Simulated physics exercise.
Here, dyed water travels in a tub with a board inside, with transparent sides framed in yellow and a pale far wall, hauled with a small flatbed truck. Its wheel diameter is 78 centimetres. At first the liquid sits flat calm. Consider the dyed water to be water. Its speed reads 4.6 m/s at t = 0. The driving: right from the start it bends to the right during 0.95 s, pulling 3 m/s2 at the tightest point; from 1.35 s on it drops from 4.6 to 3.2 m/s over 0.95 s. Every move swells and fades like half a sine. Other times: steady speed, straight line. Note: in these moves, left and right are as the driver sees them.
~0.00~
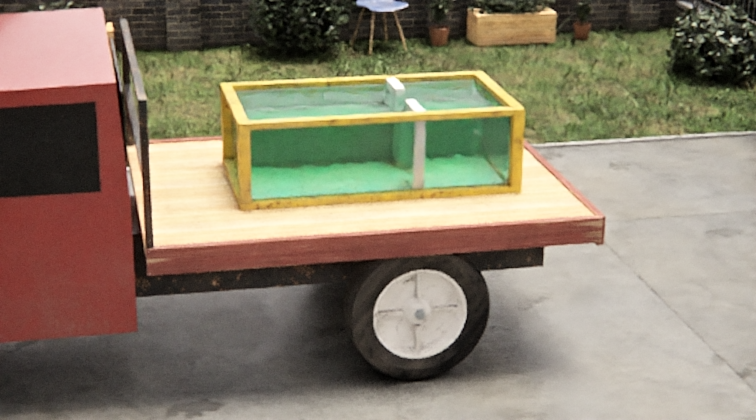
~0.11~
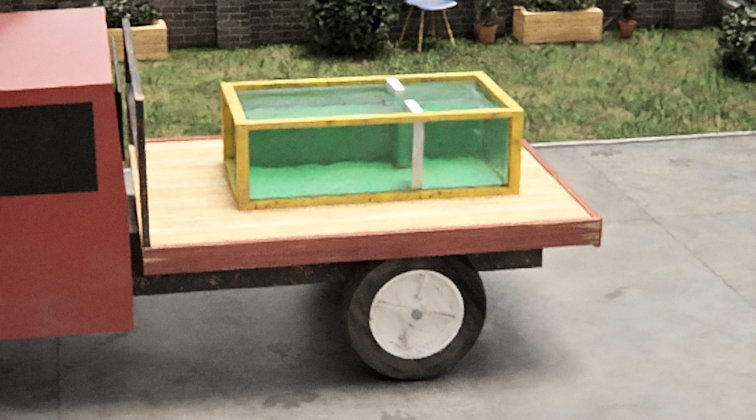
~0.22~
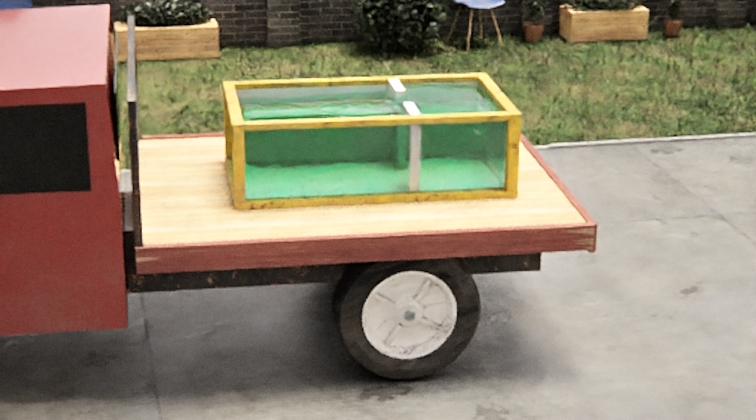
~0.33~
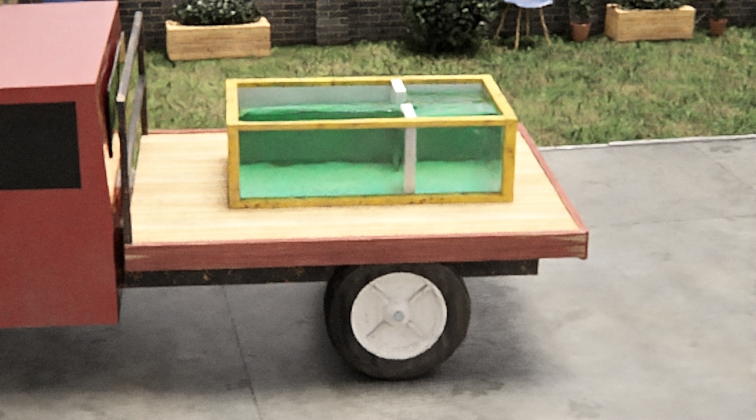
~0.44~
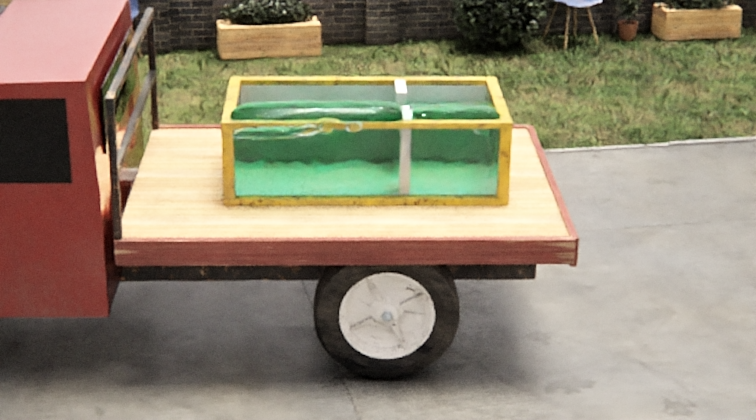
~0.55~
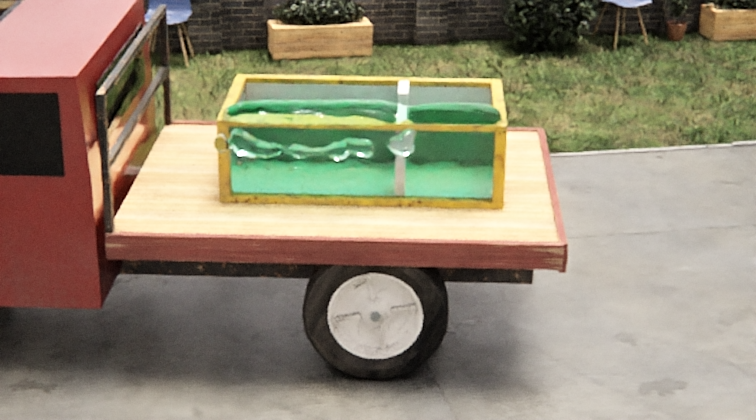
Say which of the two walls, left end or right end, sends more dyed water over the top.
Left.
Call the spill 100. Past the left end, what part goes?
Near 30 per cent of the spill.
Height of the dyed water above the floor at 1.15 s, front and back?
Front reads 40 centimetres, back reads 36 centimetres.
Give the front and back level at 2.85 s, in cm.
Front level 30 cm, back level 28 cm.
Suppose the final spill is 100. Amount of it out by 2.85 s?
Near 100 in a hundred.
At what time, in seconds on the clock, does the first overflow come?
At roughly 0.6 s.
By 1.15 s the surface is 39 cm up at the front and 35 cm at the back; 11 per cent is out, over the near side.
By 1.95 s the surface is 52 cm up at the front and 25 cm at the back; 12 per cent is out, over the near side, a little elsewhere.
By 2.85 s the surface is 30 cm up at the front and 28 cm at the back; 17 per cent is out, mostly over the near side, some over the left end.
By 5.28 s 18 per cent is out, mostly over the near side, some over the left end; the left end has passed 5 per cent and the right end 0.
